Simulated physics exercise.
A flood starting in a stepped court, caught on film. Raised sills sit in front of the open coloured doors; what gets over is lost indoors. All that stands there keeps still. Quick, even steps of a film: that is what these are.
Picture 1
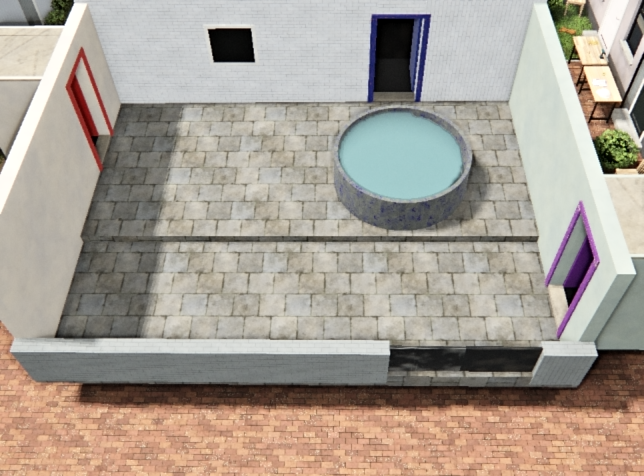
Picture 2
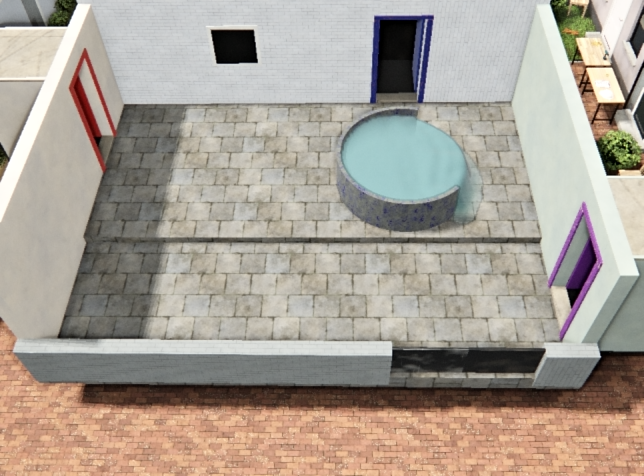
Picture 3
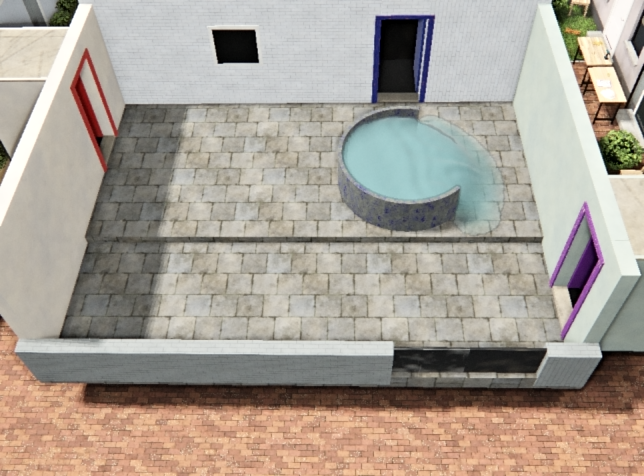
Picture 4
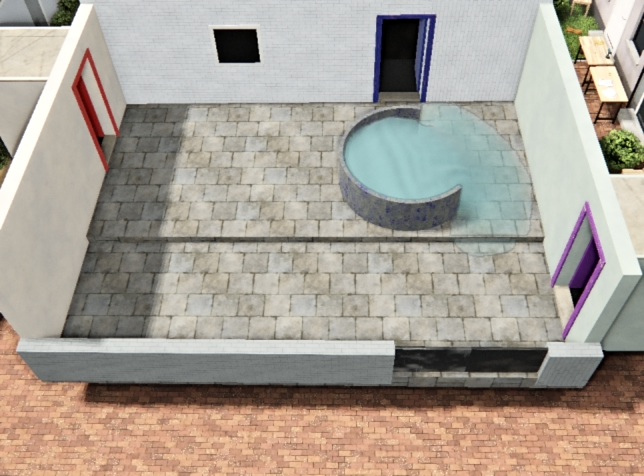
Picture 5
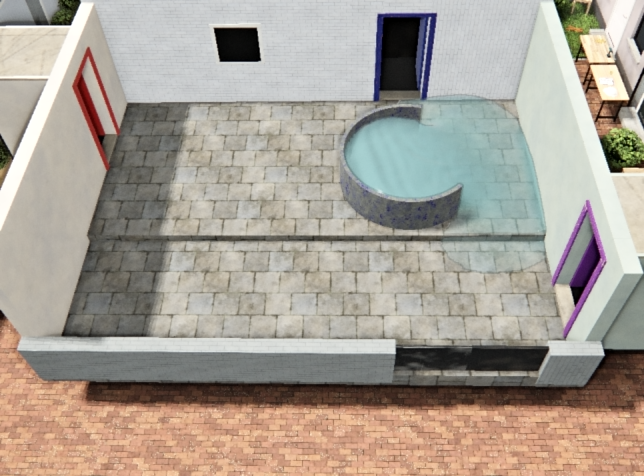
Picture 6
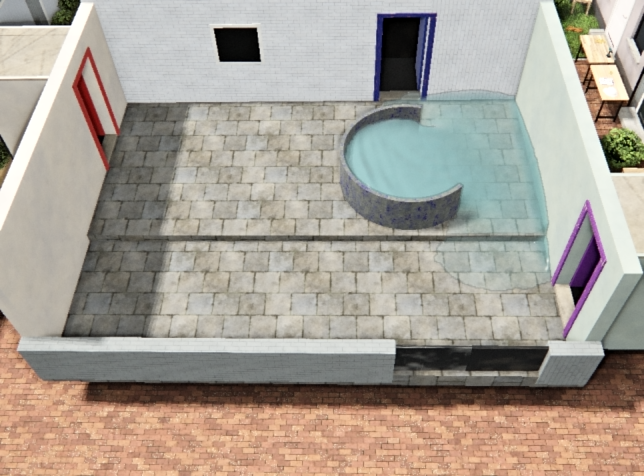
In the video, a round stone tank stands in a walled, paved courtyard with red, blue and purple doorways; its right side opens, and water pours out, spreading across the paving toward the right wall and over the step.
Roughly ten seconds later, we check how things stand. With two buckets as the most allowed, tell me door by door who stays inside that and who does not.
Here it is: The blue door does not; the red door does not; the purple door does not.
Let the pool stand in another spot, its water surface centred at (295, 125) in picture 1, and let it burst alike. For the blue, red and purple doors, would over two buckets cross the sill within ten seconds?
Result - blue door crosses the threshold, red door fails to reach it, purple door crosses the threshold.
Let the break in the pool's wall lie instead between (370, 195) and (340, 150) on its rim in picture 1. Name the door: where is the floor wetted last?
My answer is the door marked blue.
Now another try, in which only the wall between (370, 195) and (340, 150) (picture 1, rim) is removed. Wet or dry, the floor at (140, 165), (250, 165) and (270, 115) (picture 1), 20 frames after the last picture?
Sequence of results: Reached by the flood, reached by the flood, missed by the flood.
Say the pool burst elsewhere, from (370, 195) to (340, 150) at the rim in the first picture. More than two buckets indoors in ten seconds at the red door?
As I see it, the red door tops the mark.
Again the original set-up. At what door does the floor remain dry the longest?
I'd go with the one in red.
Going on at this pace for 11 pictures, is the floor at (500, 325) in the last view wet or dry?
Answer: Covered.
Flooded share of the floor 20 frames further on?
Estimated share: Around 45 %.
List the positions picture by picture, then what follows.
Still water in the round tank at (402, 154), in the first frame.
Water pours out at (462, 160) and has run to (458, 221), in the second frame.
The front is at (477, 231), out from the gap at (463, 162), in the third frame.
The front is at (439, 104), out from the gap at (464, 163), in the fourth frame.
Water pours out at (465, 162) and has run to (523, 264), in the fifth frame.
Water pours out at (465, 162) and has run to (550, 279), in the sixth frame.
A moment on, water covers 15 % of the floor; the blue door under two buckets in, the red door not reached, the purple door wet at the sill, nothing in.
Next, water covers 25 % of the floor; the blue door under two buckets in, the red door not reached, the purple door under two buckets in.
Then, water covers 45 % of the floor; the blue door over two buckets in, the red door not reached, the purple door under two buckets in.
Later, water covers 90 % of the floor; the blue door far over two buckets in, the red door over two buckets in, the purple door over two buckets in.
In the end, water covers 90 % of the floor; the blue door far over two buckets in, the red door far over two buckets in, the purple door over two buckets in.
